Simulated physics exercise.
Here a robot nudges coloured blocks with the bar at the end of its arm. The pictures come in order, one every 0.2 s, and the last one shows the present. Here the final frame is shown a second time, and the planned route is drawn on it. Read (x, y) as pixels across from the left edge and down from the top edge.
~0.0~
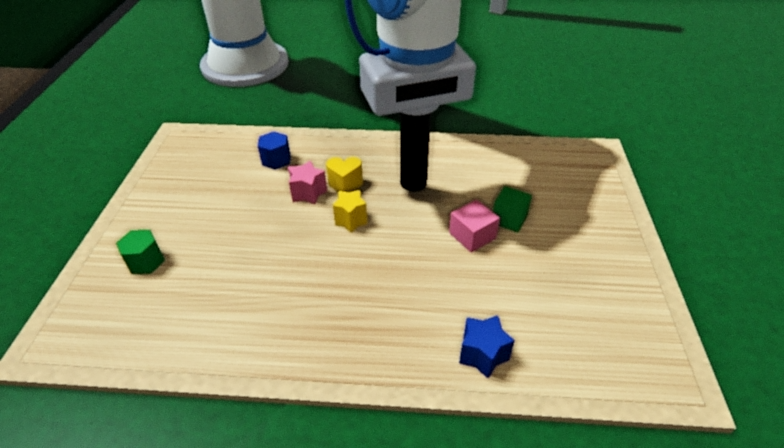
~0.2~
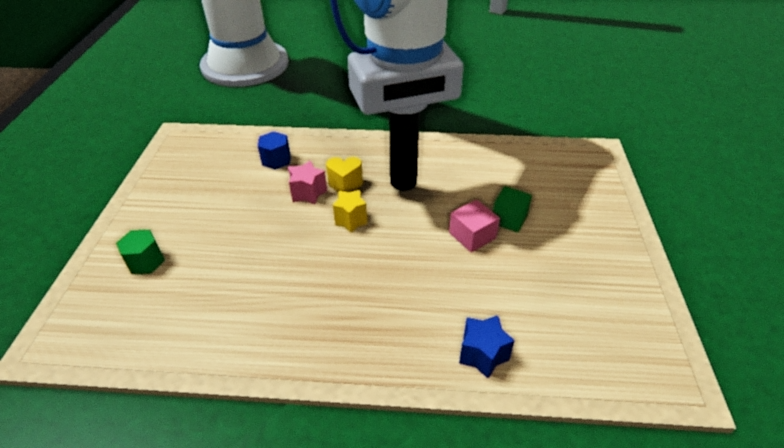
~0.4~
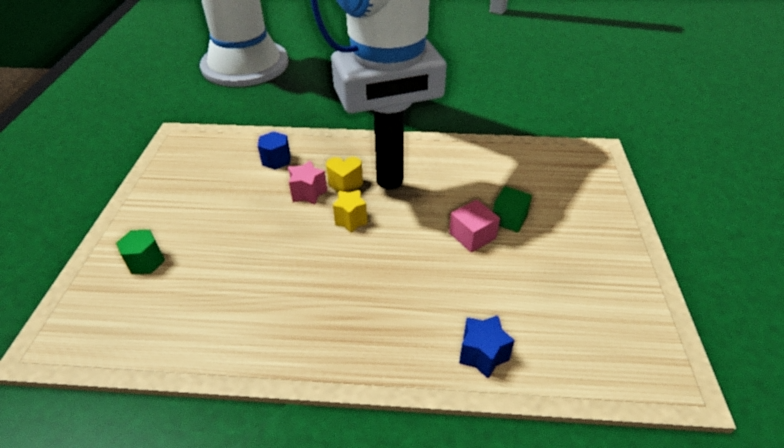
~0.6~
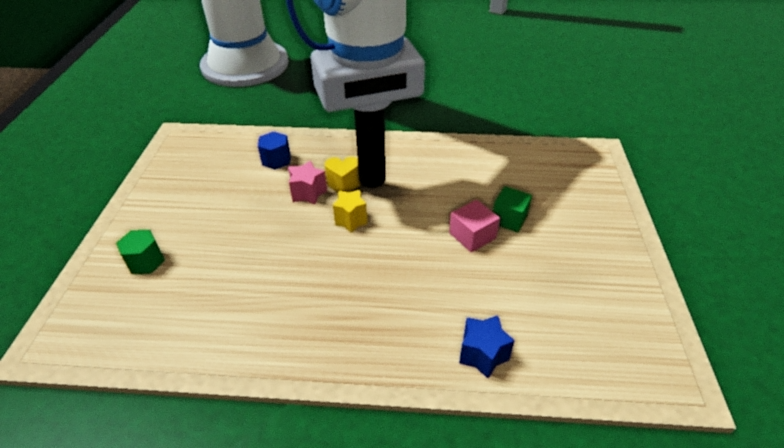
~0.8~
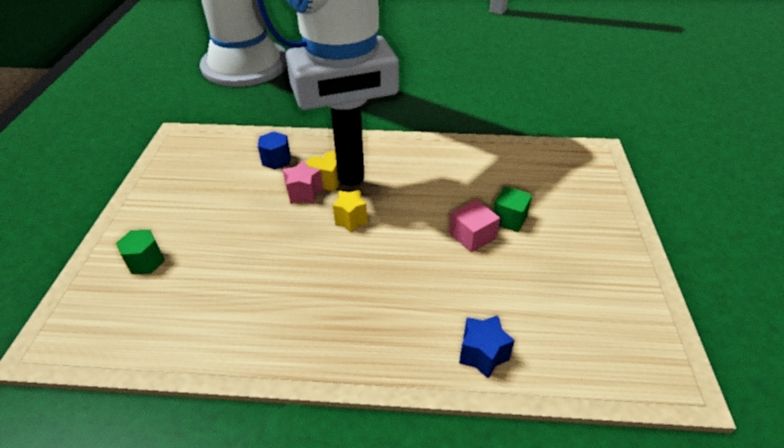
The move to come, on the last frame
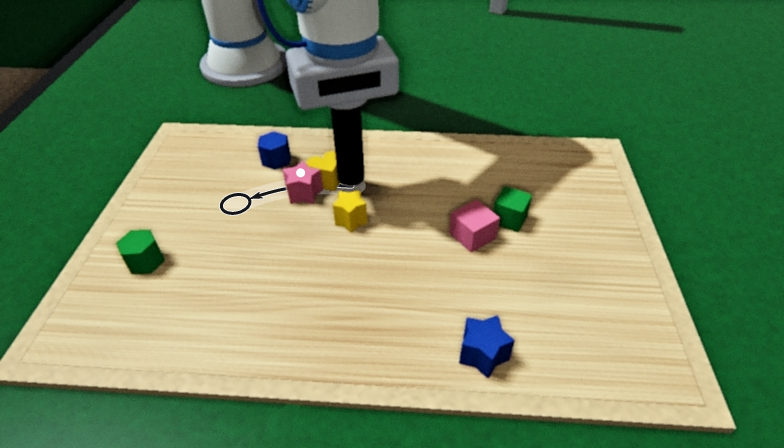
To begin with, a robot arm holds its black bar upright on a wooden board, to the right of a yellow heart block. The bar slides left toward the heart, then pushes it left against the pink star, which shifts slightly, while the yellow star stays in place.
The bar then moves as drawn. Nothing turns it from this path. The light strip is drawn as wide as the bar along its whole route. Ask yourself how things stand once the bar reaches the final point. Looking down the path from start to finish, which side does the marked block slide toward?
Seen from start to end, it moves left.
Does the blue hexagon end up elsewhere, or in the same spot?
That block gets shifted.
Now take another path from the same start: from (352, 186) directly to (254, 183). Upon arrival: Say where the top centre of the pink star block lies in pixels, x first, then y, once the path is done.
(264, 181)
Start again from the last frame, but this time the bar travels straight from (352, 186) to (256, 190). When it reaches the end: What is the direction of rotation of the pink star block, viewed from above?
I'd predict that, seen from above, the pink star block rotates counter-clockwise.
The drawn path runs from (352, 186) through (313, 186) and (274, 191) to (236, 204); the dot is on the pink star block.
The first path, step by step. One third of the way, bar at (312, 177); pink star block at (280, 178), turned 30° anticlockwise; yellow heart block at (292, 154), turned 30° clockwise.
Two thirds of the way, bar at (271, 183); blue hexagon at (267, 135); pink star block at (254, 188), turned 90° anticlockwise; yellow heart block at (278, 152), turned 55° clockwise.
At the end, bar at (233, 195); blue hexagon at (267, 135); pink star block at (238, 199), turned 140° anticlockwise; yellow heart block at (278, 152), turned 55° clockwise; yellow star block not moved.
